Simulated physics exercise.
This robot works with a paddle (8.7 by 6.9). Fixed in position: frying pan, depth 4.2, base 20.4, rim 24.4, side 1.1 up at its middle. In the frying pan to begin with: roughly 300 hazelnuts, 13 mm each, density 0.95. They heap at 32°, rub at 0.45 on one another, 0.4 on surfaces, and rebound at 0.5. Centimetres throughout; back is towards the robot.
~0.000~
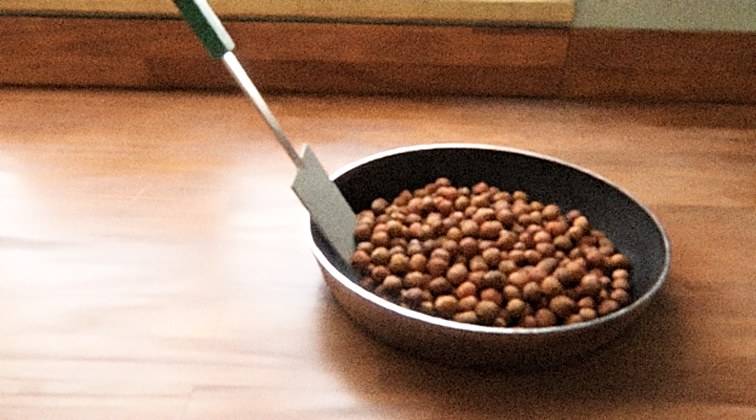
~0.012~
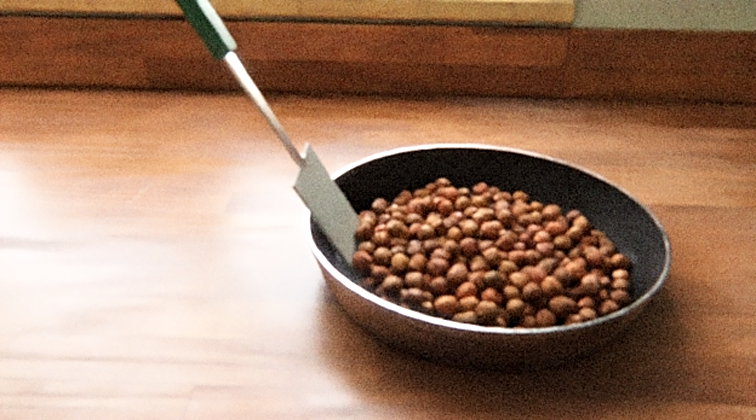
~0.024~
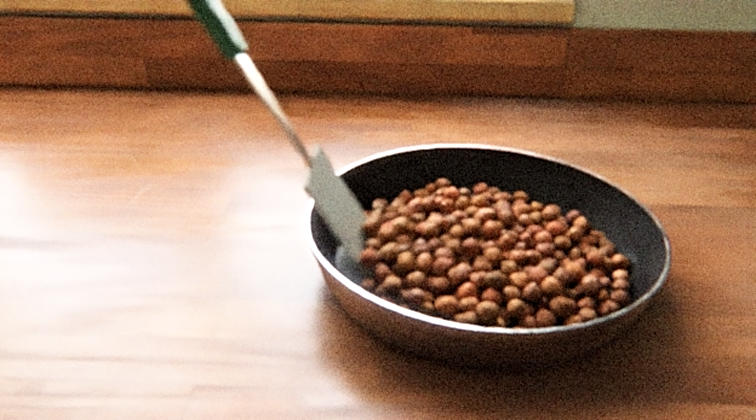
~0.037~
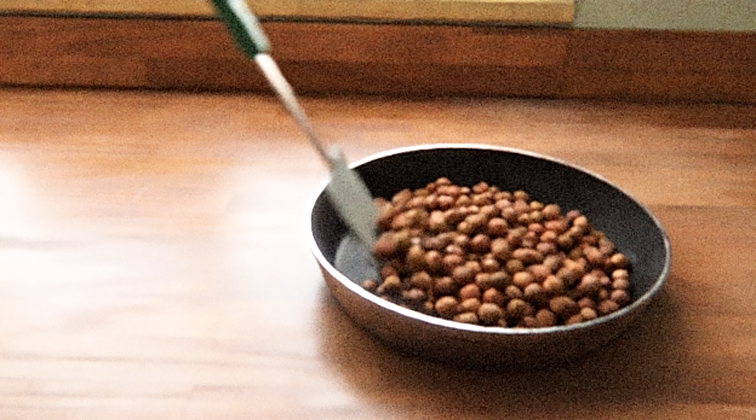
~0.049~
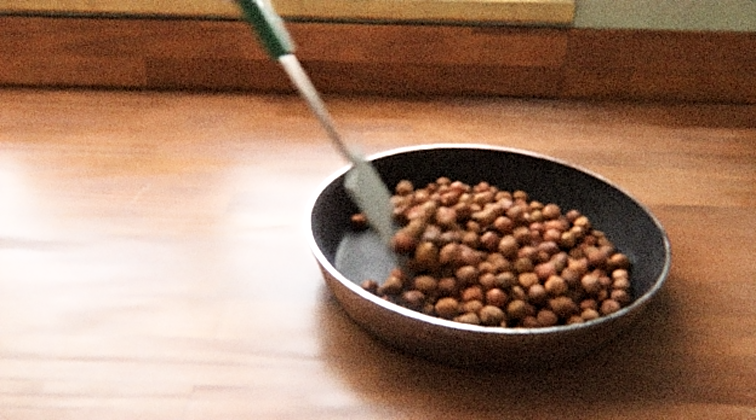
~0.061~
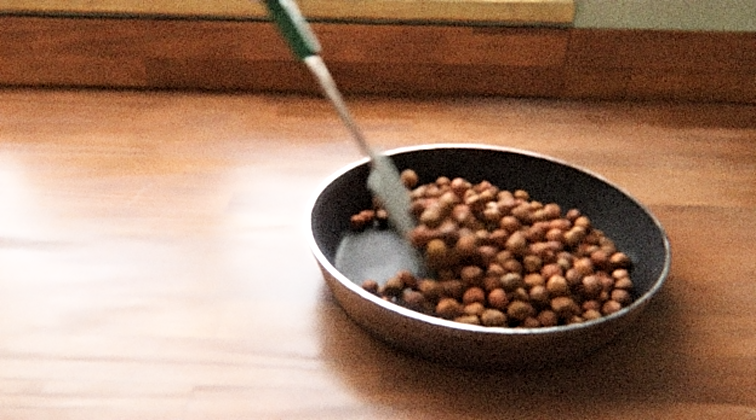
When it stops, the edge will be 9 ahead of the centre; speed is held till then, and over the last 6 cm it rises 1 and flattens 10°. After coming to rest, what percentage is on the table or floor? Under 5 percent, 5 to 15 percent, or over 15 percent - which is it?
It is over 15 percent.
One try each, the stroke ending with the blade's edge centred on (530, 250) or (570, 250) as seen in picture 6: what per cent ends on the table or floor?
I'd say roughly 5 per cent, then roughly 15 per cent.
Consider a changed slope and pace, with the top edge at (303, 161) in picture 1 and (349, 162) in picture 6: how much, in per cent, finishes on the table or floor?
I'd put it at roughly 15 per cent.
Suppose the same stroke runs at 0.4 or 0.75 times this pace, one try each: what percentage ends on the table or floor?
Around 5 per cent and around 20 per cent.
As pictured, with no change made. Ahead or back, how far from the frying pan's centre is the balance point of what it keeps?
The balance point lies close to 3.5 cm ahead.
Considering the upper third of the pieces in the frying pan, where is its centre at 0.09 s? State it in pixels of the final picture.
Roughly pixel (504, 229).
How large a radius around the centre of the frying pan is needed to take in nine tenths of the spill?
It comes out at close to 50 centimetres.
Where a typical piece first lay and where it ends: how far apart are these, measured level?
Level distance of roughly 3 cm.
After 0.09 s, sloping 60°, highest piece 7 above the table; 300 in the frying pan.
After 0.12 s, sloping 57°, highest piece 8 above the table; 300 in the frying pan.
After 0.34 s, sloping 50°, highest piece 16 above the table; 239 in the frying pan, 41 on the table or floor, 20 on the blade or in flight.
After 1.39 s, sloping 50°, highest piece 5 above the table; 239 in the frying pan, 61 on the table or floor.
In the end, 239 in the frying pan, 61 on the table or floor. That is 20 % on the table or floor.
